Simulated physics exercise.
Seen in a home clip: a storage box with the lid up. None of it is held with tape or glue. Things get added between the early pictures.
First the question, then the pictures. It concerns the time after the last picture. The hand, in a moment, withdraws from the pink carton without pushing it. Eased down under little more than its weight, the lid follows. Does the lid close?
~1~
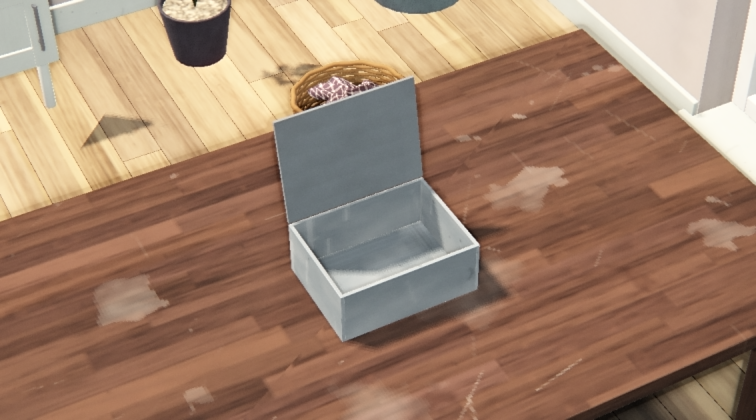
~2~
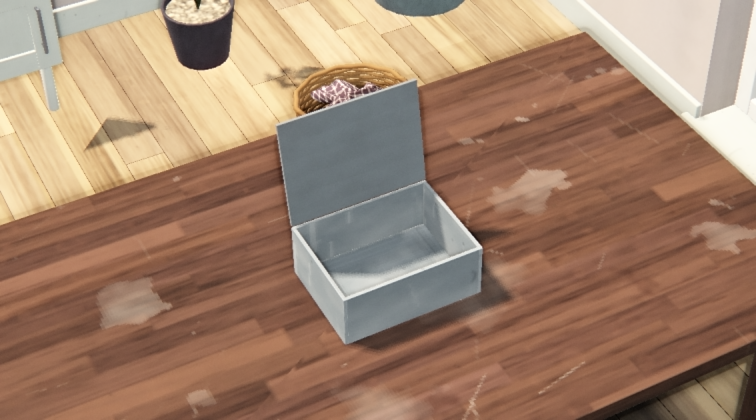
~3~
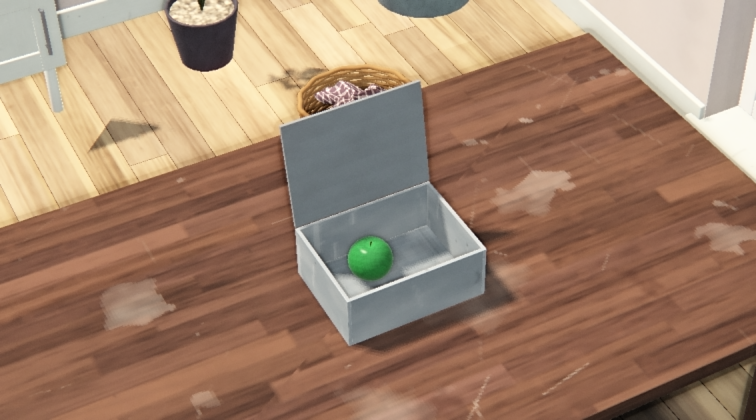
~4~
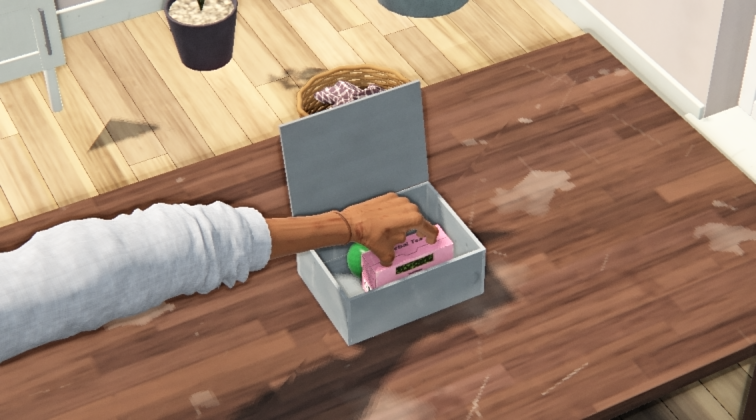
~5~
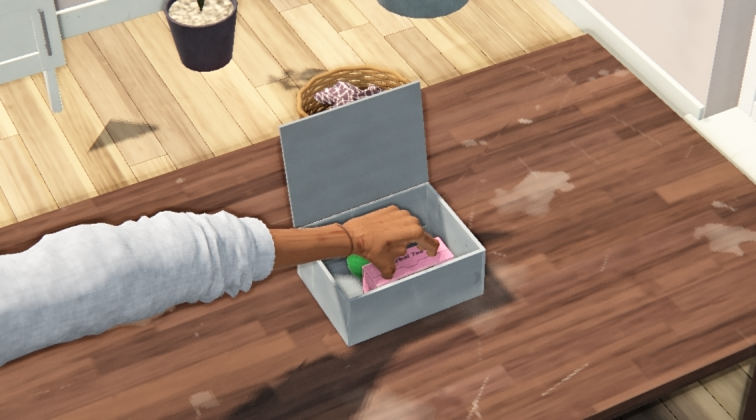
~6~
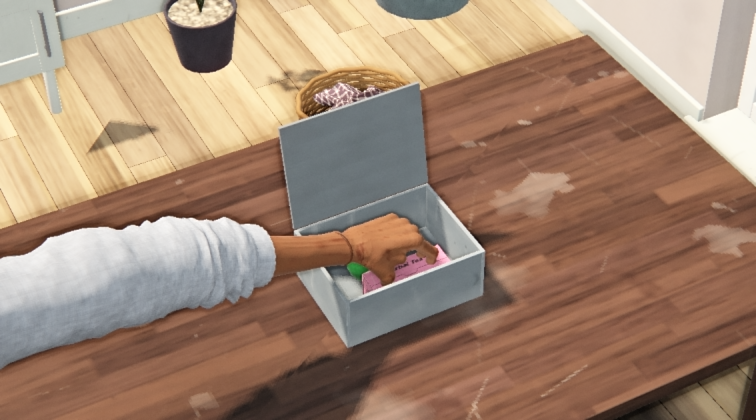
Yes.
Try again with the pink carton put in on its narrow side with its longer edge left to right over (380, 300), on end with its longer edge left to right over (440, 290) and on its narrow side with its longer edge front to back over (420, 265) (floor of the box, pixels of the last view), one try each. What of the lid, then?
The lid lowers completely the first time, is kept raised the second time and lowers completely the third time.
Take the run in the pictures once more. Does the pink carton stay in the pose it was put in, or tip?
In the end, the pink carton keeps its orientation.
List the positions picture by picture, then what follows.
In the first picture, the last thing is not in view yet.
In the second picture, the last thing is not in view yet.
In the third picture, the last thing is not in view yet; green apple (370, 259).
In the fourth picture, coming down; pink carton (407, 265).
In the fifth picture, coming down.
In the sixth picture, put in, still held.
Then, 1.20 s past the last view, lid starting down.
Then, 1.60 s past the last view, lid 57° above the rim.
Then, 1.80 s past the last view, lid 36° above the rim.
Then, 2.00 s past the last view, lid 11° above the rim.
Finally, lid shut; both still in place. Final places as the last picture's camera would see them, pink carton near (408, 285).
